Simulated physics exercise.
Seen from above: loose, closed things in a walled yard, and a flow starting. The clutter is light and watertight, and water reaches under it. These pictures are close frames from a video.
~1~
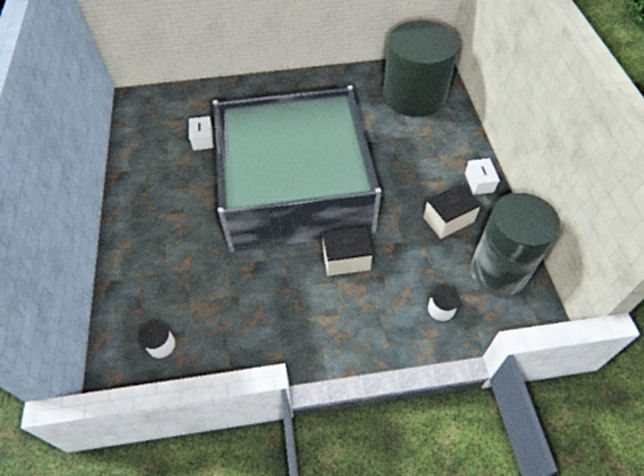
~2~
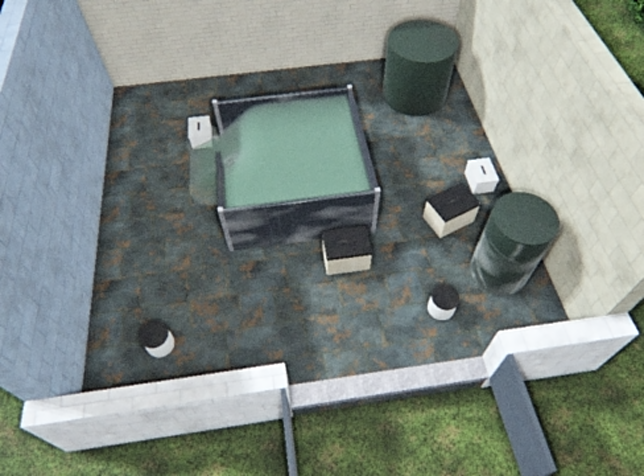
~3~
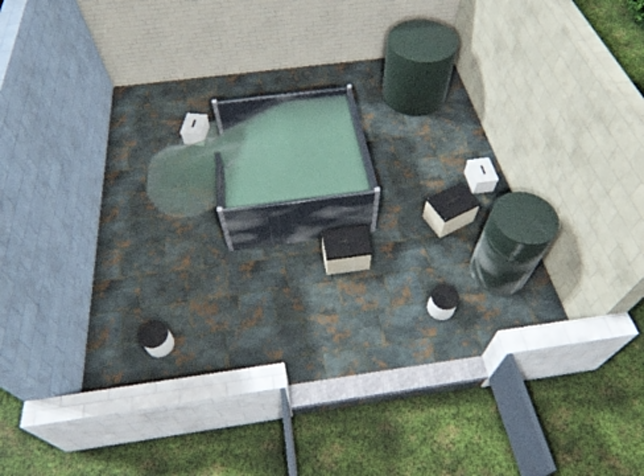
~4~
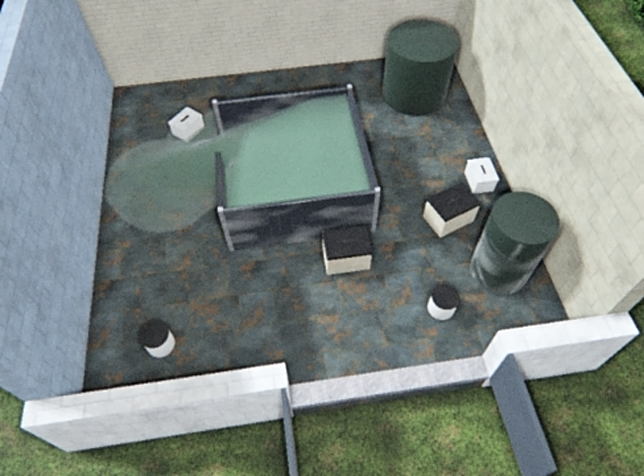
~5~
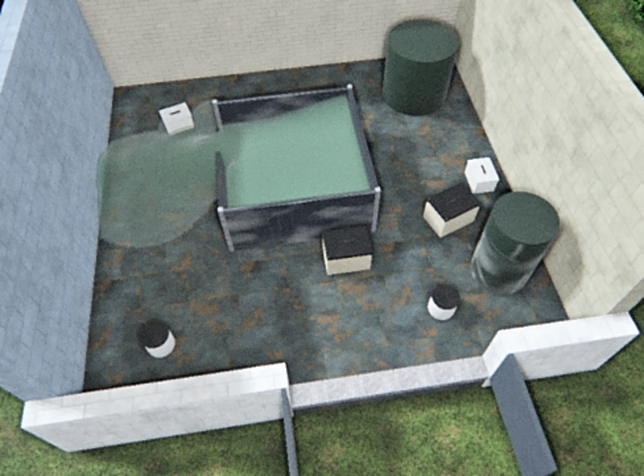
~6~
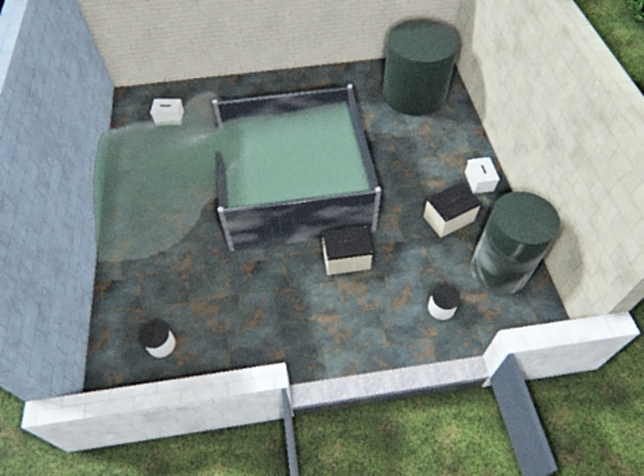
Greenish water pours from the raised tank's left side and pushes a white box backward.
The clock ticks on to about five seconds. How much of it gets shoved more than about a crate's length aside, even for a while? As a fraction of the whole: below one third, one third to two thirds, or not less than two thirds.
The portion moved well away stays in the middle third.
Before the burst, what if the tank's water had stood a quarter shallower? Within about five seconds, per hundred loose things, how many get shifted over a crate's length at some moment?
Share moved that far: Approx. 40 %.
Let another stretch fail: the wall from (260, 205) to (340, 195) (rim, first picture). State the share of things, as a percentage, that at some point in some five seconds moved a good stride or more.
Near 40 in a hundred.
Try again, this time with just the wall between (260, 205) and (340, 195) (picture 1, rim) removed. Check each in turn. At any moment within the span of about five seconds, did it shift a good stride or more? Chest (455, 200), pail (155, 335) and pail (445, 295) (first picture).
In turn: Never so far, swept aside, shifted that much.
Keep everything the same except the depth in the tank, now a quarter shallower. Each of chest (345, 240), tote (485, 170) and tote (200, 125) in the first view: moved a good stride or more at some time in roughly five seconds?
Taking each in turn, the answer is came up short, came up short, did it.
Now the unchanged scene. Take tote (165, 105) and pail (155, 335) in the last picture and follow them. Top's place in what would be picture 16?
First object around (216, 84); second object around (191, 371).
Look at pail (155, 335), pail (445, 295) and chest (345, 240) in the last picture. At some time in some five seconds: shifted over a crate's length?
The first one traveled far, the second traveled far and the third stayed within range.
A moment on, 1 of 7 are well off their spots; 0 afloat.
Next, 2 of 7 are well off their spots; 2 afloat.
Later, 3 of 7 are well off their spots; 1 afloat.
In the end, 4 of 7 are well off their spots, and 4 have been at some point; 2 afloat.
